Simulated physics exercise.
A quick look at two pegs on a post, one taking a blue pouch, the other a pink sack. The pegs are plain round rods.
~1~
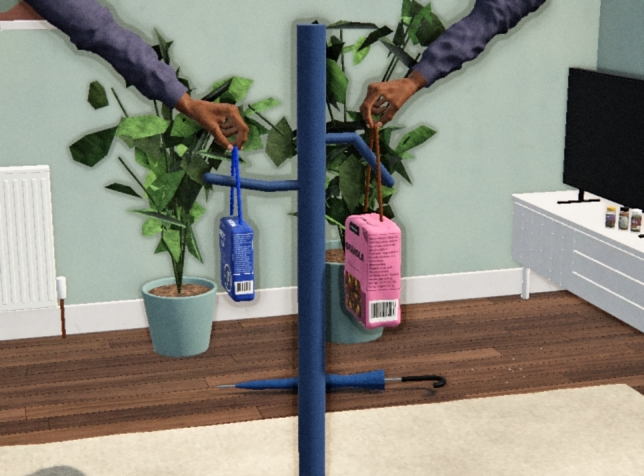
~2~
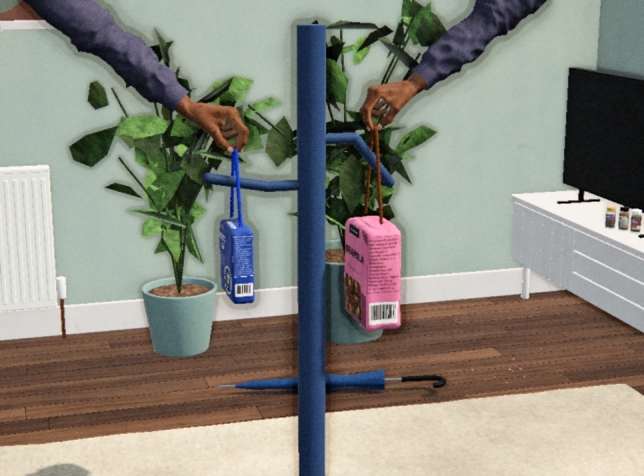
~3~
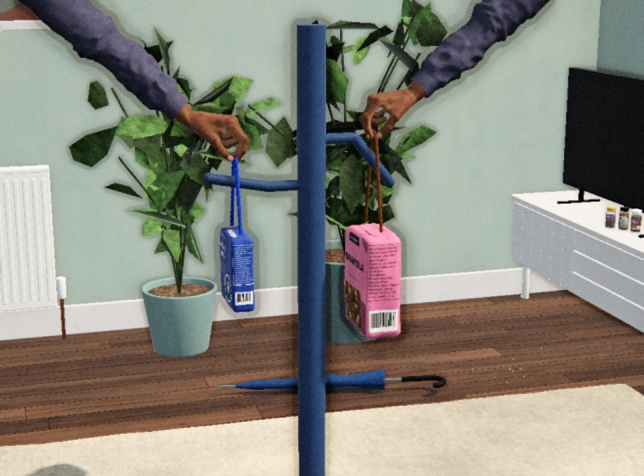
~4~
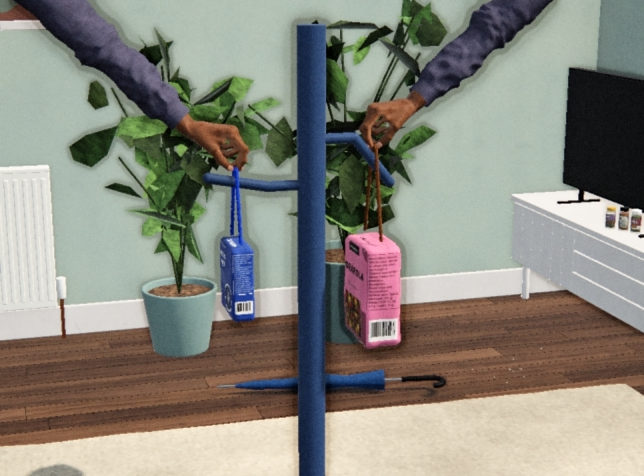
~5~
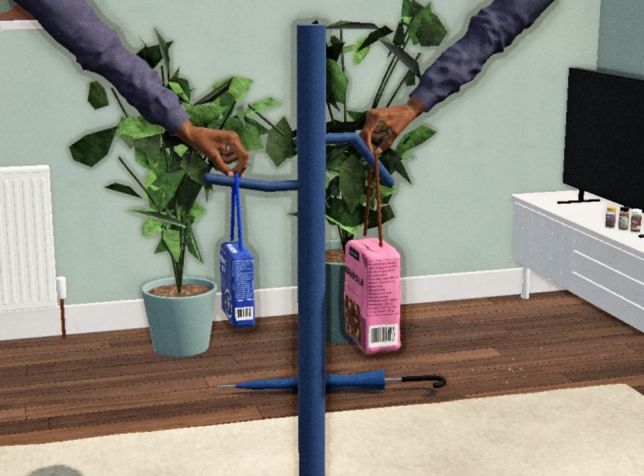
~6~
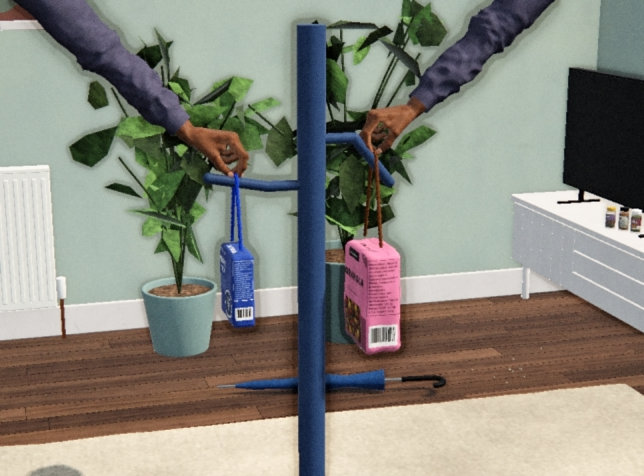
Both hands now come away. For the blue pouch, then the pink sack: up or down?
In the end the blue pouch stays hanging. The pink sack drops to the floor.
Then, 0.38 s on from there, blue pouch still up near (240, 287); pink sack on the floor.
Then, 0.72 s on from there, blue pouch still up near (245, 287); pink sack on the floor.
In the end, blue pouch still up near (246, 287); pink sack on the floor. The blue pouch holds on and the pink sack comes down.
